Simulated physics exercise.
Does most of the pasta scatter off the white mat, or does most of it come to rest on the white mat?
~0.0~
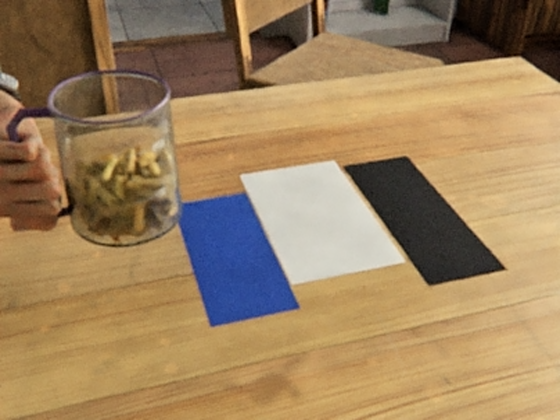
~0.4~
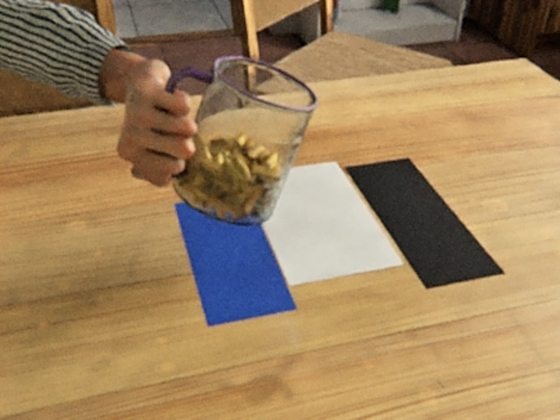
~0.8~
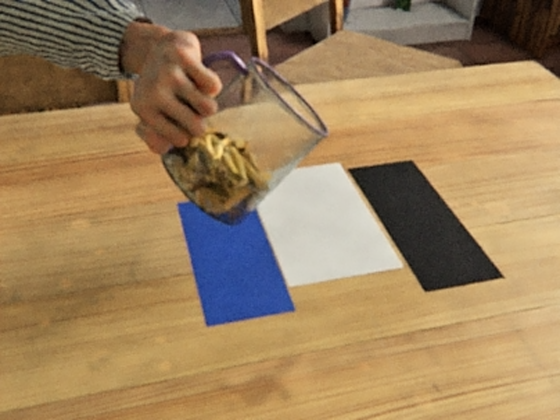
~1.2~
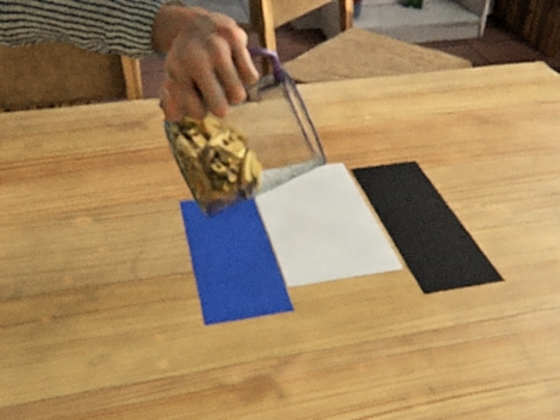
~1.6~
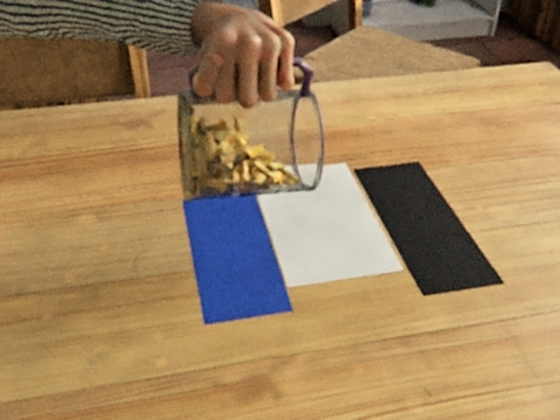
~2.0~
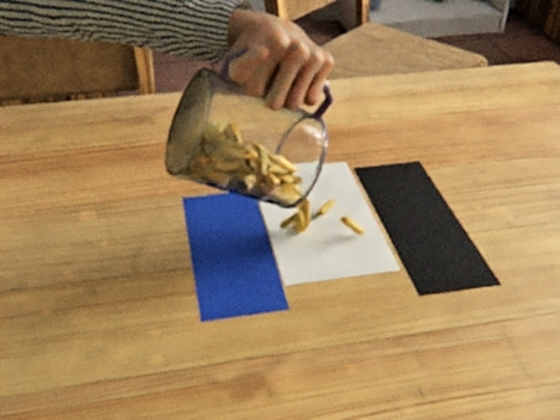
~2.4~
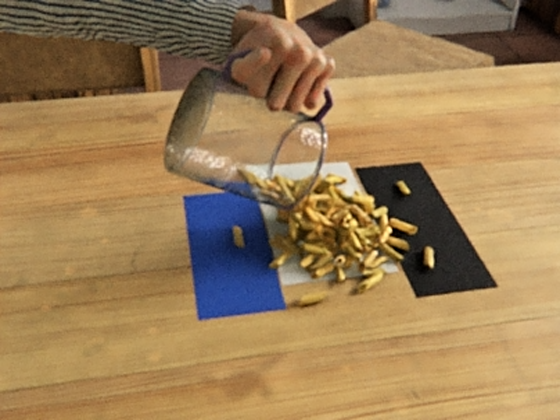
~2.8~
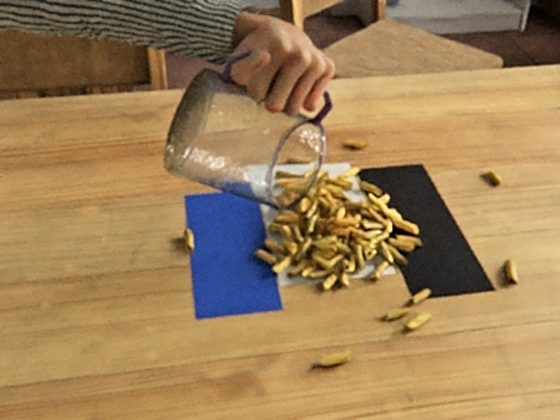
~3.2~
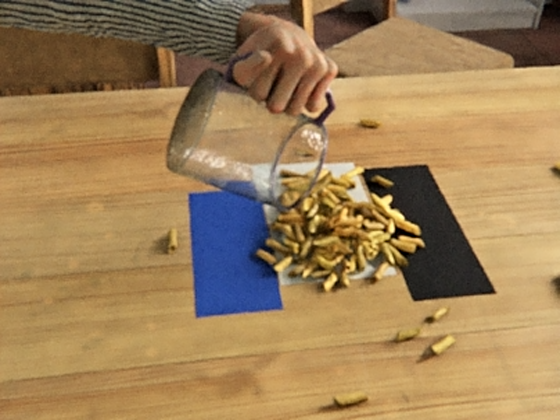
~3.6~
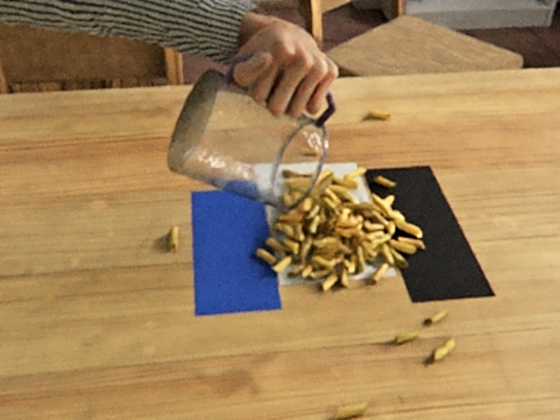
Most of the pasta comes to rest in a heap on the white mat. Only small shares end up on the black mat or on the bare table, and practically none stays on the blue mat.
A hand in a striped sleeve holds a clear jug of dry pasta by its purplish handle above a wooden table, seen from above at an angle, with chairs behind. Blue, white and black mats lie side by side from left to right. The hand carries the jug to the right and tips it over until it lies on its side. Pasta slides to the rim, then pours out in a rush, and some pieces bounce and roll across the table. The emptied jug stays tilted mouth-down above a heap mostly on the white mat, with a few strays around it.
